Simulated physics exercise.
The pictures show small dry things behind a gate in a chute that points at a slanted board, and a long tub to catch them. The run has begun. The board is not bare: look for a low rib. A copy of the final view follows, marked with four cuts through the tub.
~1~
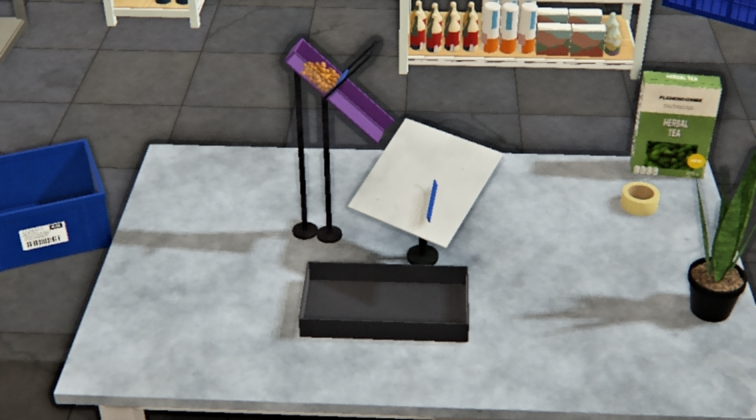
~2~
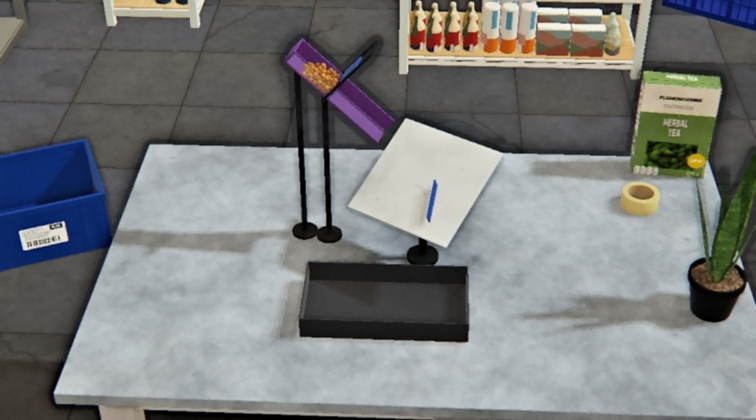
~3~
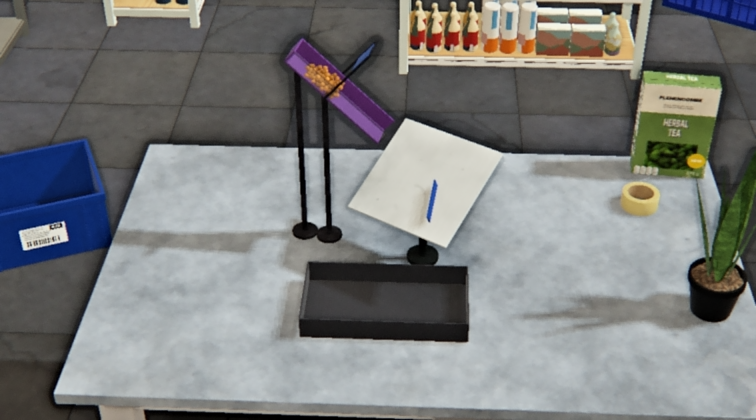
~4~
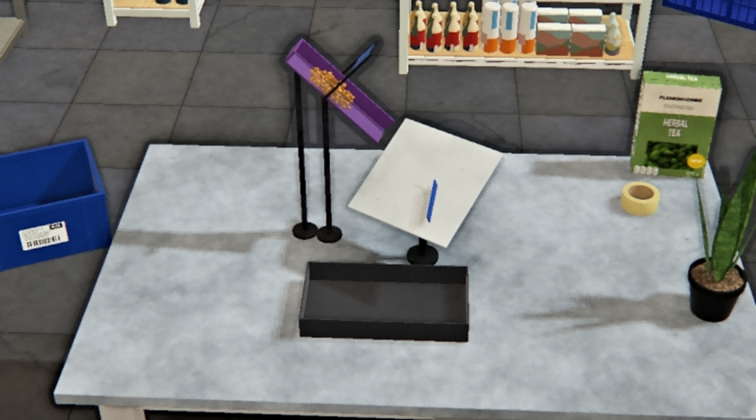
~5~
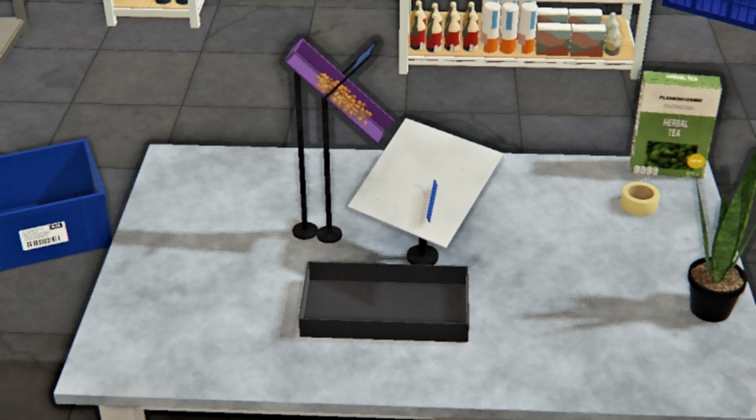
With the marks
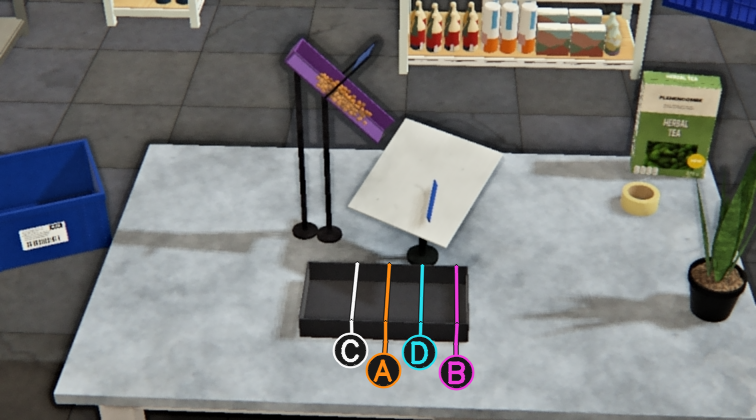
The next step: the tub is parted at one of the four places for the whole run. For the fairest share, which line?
A works best here.
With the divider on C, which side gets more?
More lands on the right.
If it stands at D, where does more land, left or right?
Left.
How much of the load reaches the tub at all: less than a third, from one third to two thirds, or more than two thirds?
About that: More than two thirds.
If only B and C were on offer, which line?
That is line C.
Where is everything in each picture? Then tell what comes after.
The first picture shows load behind the gate (324, 78), roasted chickpeas; lip of the chute (381, 137), sloping fairly steeply.
The second picture shows middle of the board (425, 180), tilted gently; middle of its low edge (395, 226); of its high edge (453, 135).
The third picture shows front corners of the tub (299, 319) and (469, 324), empty; front of the load (337, 95).
The fourth picture shows middle of the load (331, 89); its front (348, 108), roughly a third of the way to the lip; rib from (435, 180) to (427, 217).
The fifth picture shows middle of the load (342, 99); its front (365, 123), roughly two thirds of the way to the lip.
On the marked copy, line A crosses the front rim at (385, 321); line B crosses the front rim at (456, 324); line C crosses the front rim at (351, 320); line D crosses the front rim at (420, 322).
With A, of what is caught, roughly a third on the left of the divider, roughly two thirds on the right.
With B, of what is caught, every piece on the left of the divider, not one piece on the right.
With C, of what is caught, about a tenth on the left of the divider, the larger part on the right.
With D, of what is caught, almost all on the left of the divider, about a tenth on the right.
